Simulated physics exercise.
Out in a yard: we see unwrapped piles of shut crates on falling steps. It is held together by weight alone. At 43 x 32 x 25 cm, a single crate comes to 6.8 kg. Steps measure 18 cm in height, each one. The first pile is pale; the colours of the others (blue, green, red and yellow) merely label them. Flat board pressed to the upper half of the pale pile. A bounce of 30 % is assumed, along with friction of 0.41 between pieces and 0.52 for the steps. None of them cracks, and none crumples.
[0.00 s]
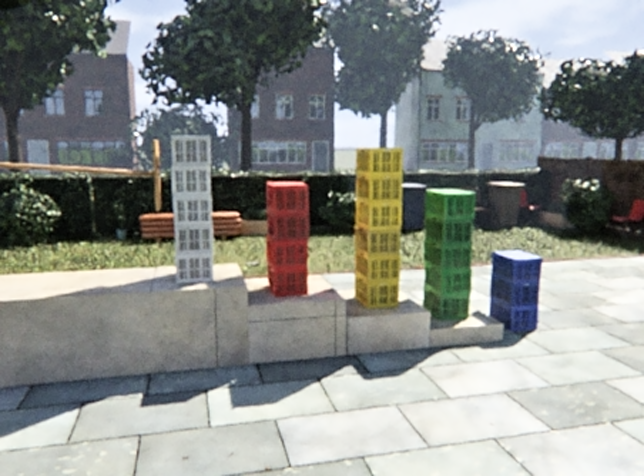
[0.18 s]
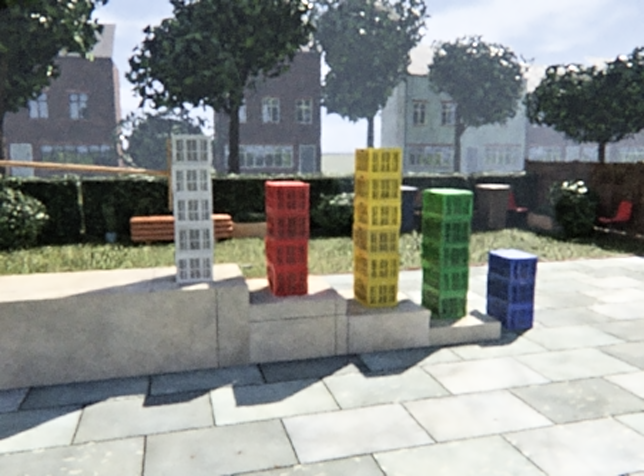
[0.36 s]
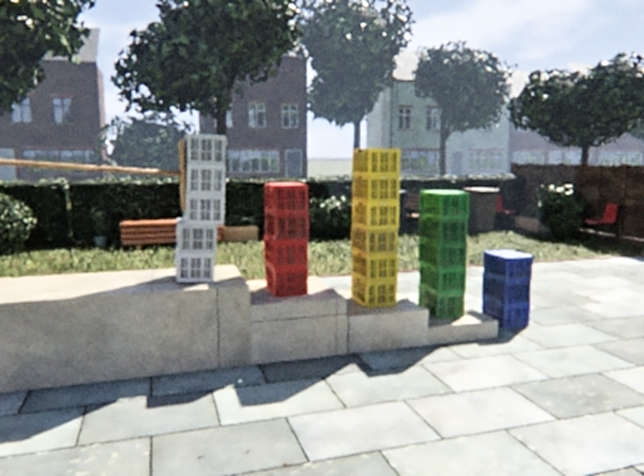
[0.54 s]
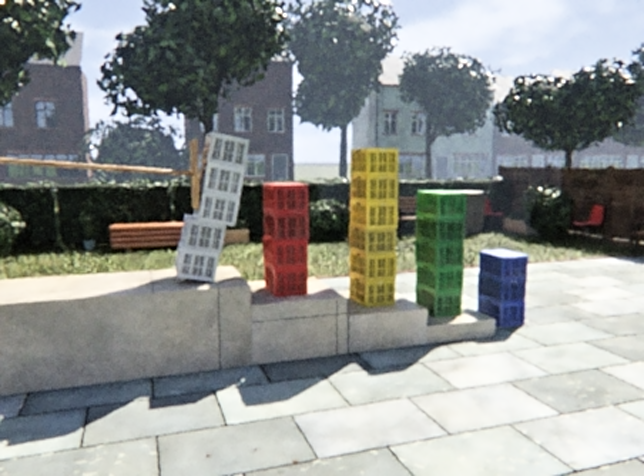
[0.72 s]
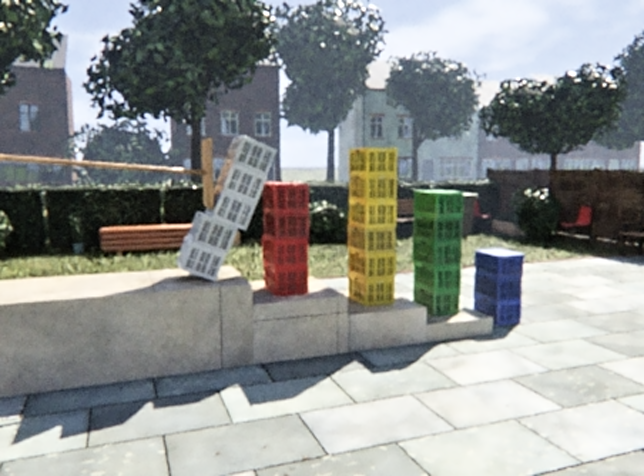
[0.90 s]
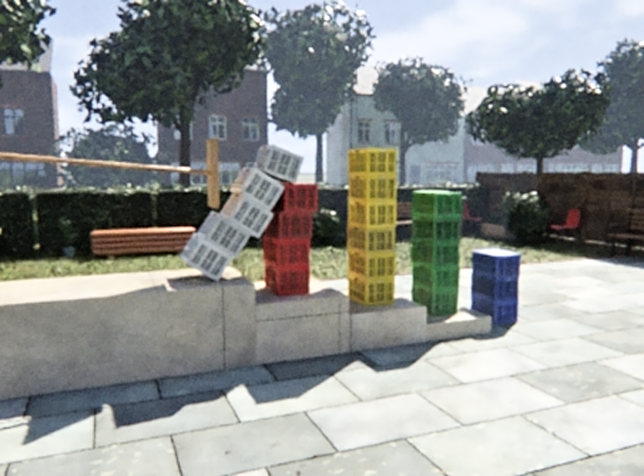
To begin with, stacks of white, red, yellow, green and blue crates stand on descending stone steps in a sunny yard. A flat board at left pushes the upper part of the white stack rightward, and it leans over until its upper crates rest against the red stack, whose top shifts slightly.
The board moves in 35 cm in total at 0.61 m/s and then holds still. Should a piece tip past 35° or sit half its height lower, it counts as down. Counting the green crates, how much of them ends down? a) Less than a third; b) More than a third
b.
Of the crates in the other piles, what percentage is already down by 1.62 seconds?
0 percent by then.
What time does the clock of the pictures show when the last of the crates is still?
4.5 s, give or take.
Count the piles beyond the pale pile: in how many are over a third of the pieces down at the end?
In total, 4.
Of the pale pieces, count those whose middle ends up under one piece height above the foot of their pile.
Pale pieces counted: 4.
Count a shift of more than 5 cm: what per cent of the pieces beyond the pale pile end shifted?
The answer is 90 percent.
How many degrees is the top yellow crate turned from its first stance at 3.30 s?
Some 40 degrees.
Around 1.62 s, 5 of the pale pile down; none of the 5 green crates down (0 of 18 in all colours); top green crate unmoved; top red crate tipped 23°, 10 cm lower.
Around 2.38 s, 5 of the pale pile down; none of the 5 green crates down (10 of 18 in all colours); top green crate tipped 15°; top yellow crate tipped 14°, 18 cm lower.
Around 3.30 s, 5 of the pale pile down; 4 of the 5 green crates down (16 of 18 in all colours); top green crate on its side; top blue crate tipped 51°, 32 cm lower.
Finally (4.7 s), 5 of the pale pile down; 4 of the 5 green crates down (16 of 18 in all colours); top green crate upside down; top blue crate upside down. That is 80 per cent. Seen by the last camera, middles, top green crate near (598, 301), top blue crate near (577, 298).
